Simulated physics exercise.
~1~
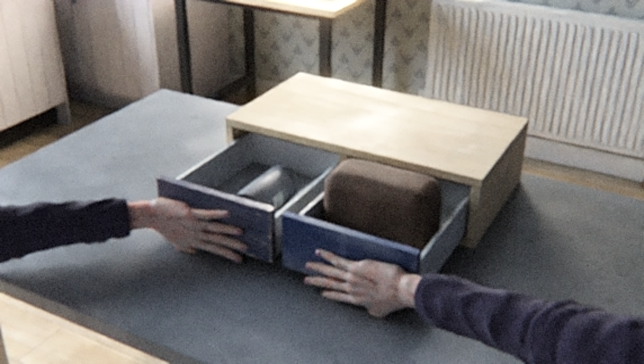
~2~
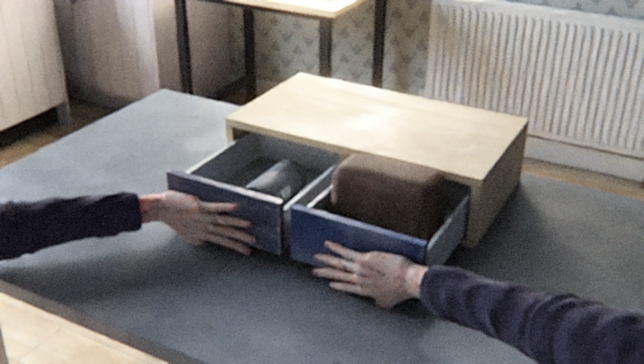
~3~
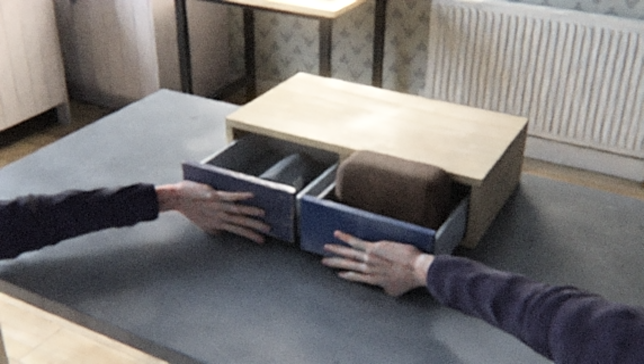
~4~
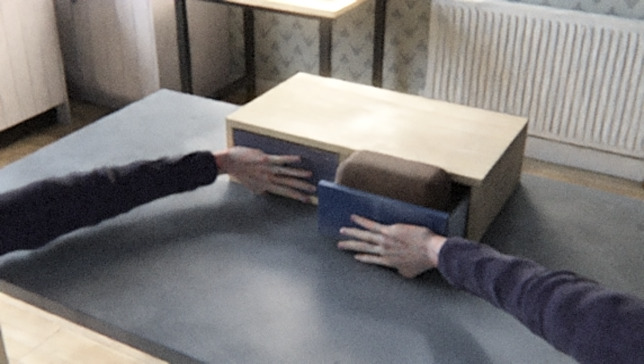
Two hands pushing blue drawers into a wooden chest, the left closing over a grey object, the right staying open around a brown loaf.
